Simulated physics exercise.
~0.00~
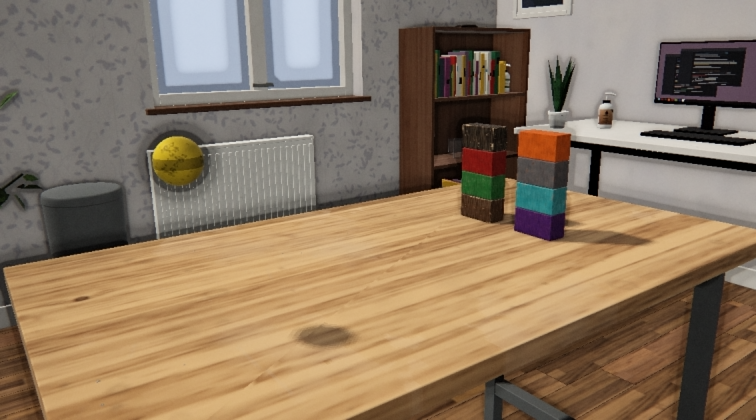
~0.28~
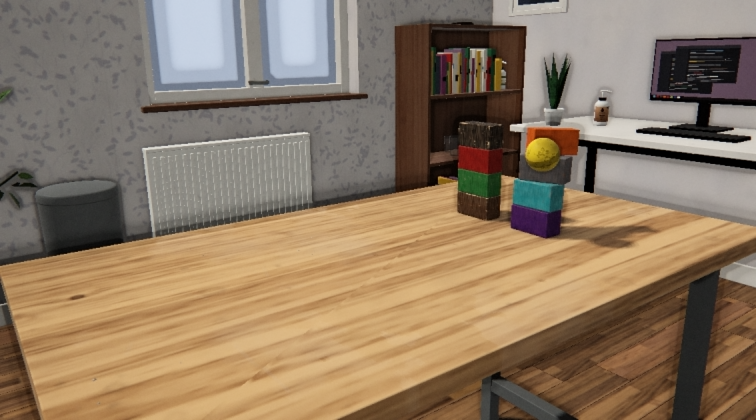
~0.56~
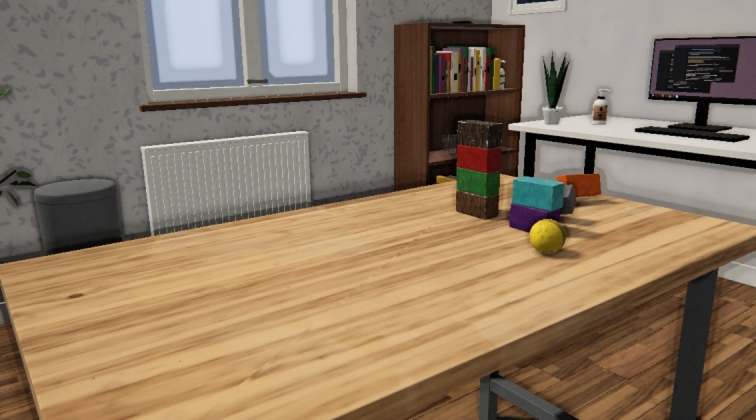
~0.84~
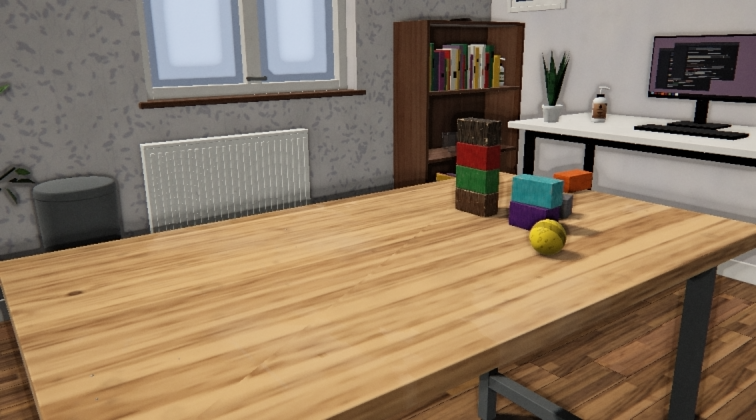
A stack of blocks loses its orange and grey blocks when a yellow ball hits it.
